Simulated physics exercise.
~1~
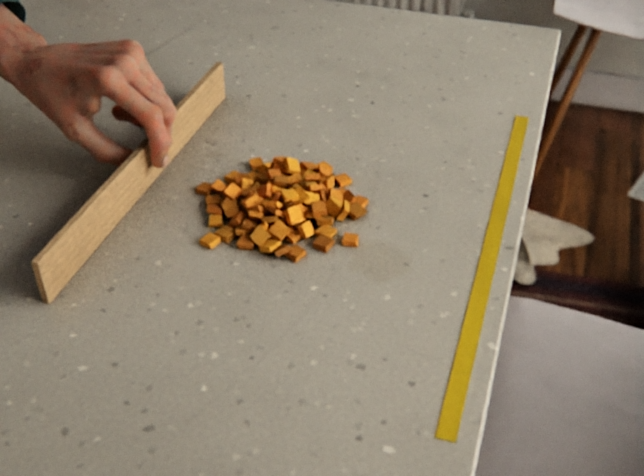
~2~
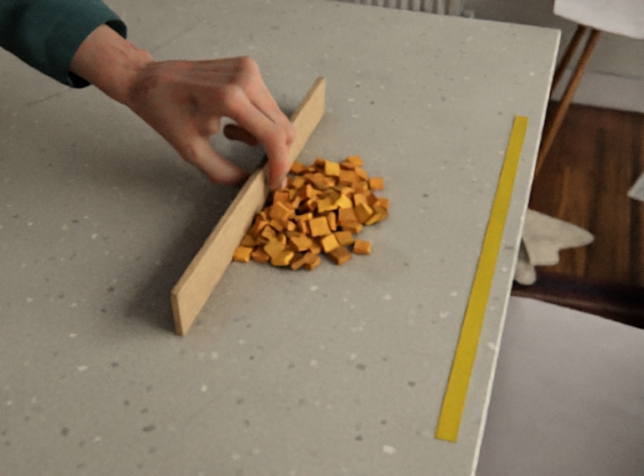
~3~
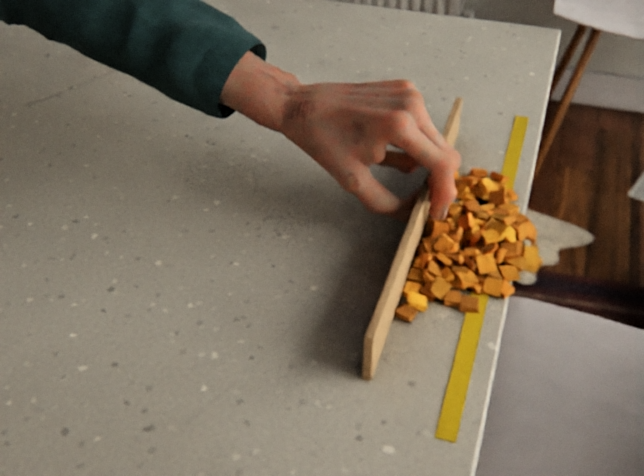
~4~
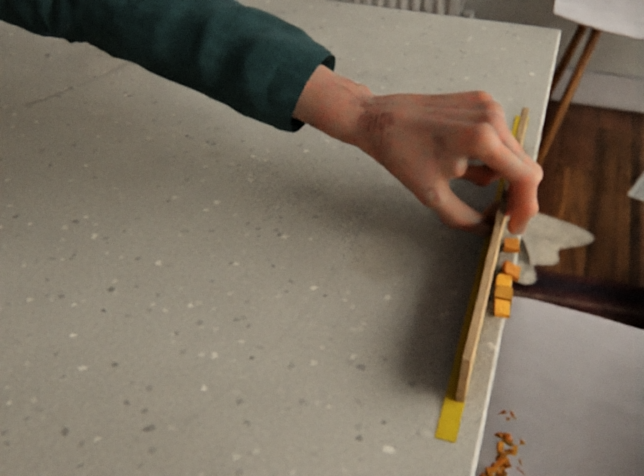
In this clip, a hand pushes an upright wooden-looking strip rightward across a speckled grey table, sweeping a heap of small orange cubes toward the edge. The strip reaches the yellow tape, and most of the cubes go over the edge, leaving a few on the table.
